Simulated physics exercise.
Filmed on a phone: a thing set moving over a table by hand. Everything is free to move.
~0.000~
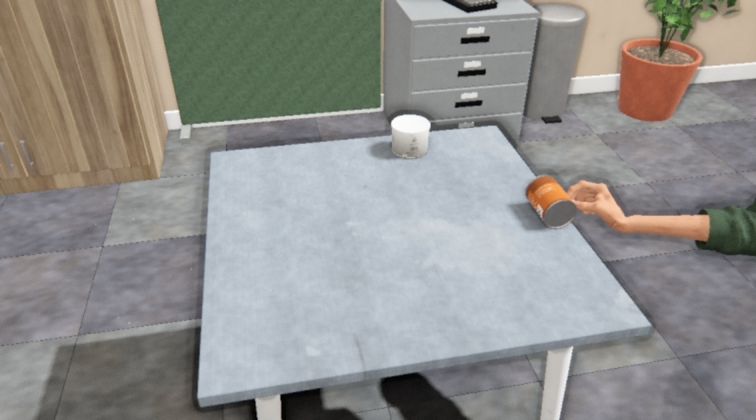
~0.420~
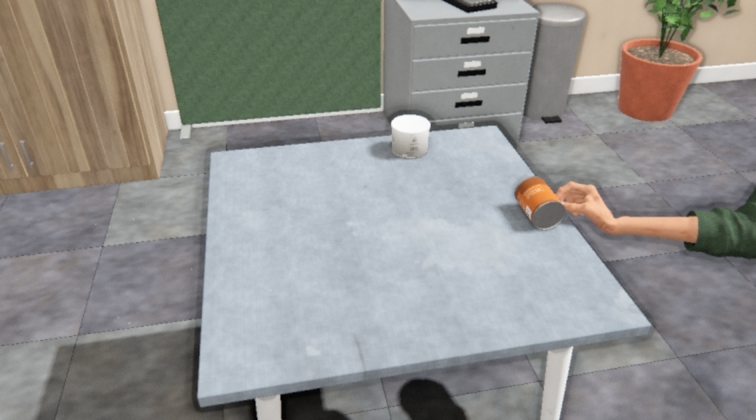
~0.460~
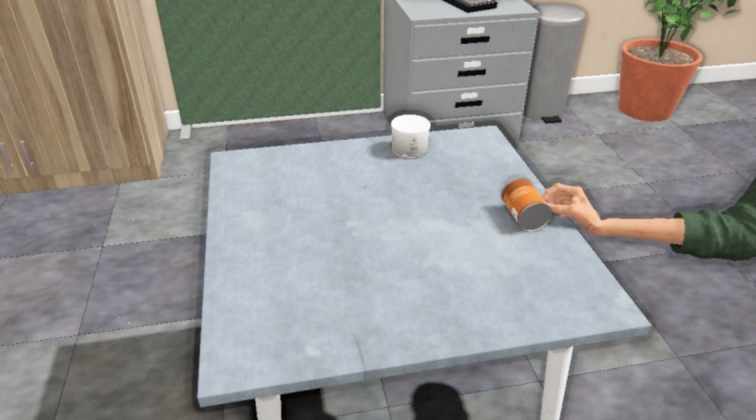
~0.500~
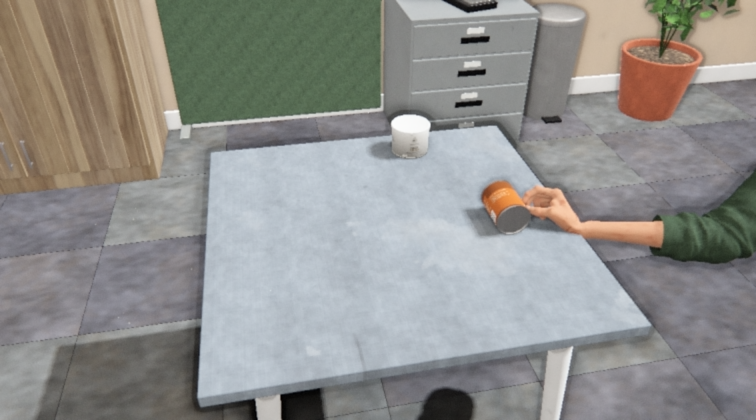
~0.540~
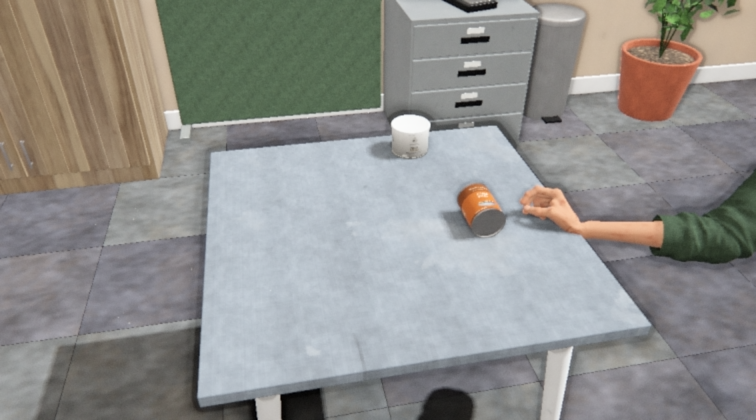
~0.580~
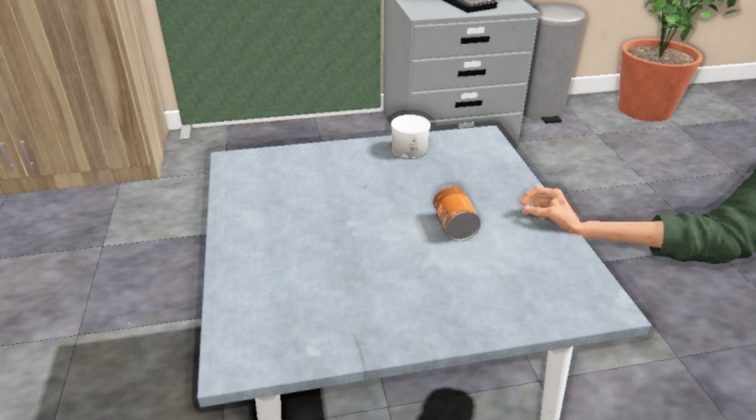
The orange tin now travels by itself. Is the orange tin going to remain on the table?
The orange tin goes over the edge.
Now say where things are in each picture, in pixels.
In the first frame, under the hand; orange tin (550, 202).
In the second frame, under the hand; orange tin (539, 203).
In the third frame, under the hand; orange tin (526, 205).
In the fourth frame, orange tin (505, 207).
In the fifth frame, orange tin (481, 210) displaced about its own width.
In the sixth frame, orange tin (456, 213) displaced about its own width.
Around 0.78 s, orange tin displaced well along near (335, 227).
Around 1.08 s, orange tin now off the table.
Around 1.48 s, things are still on the move.
Finally (1.6 s), off the table, orange tin.
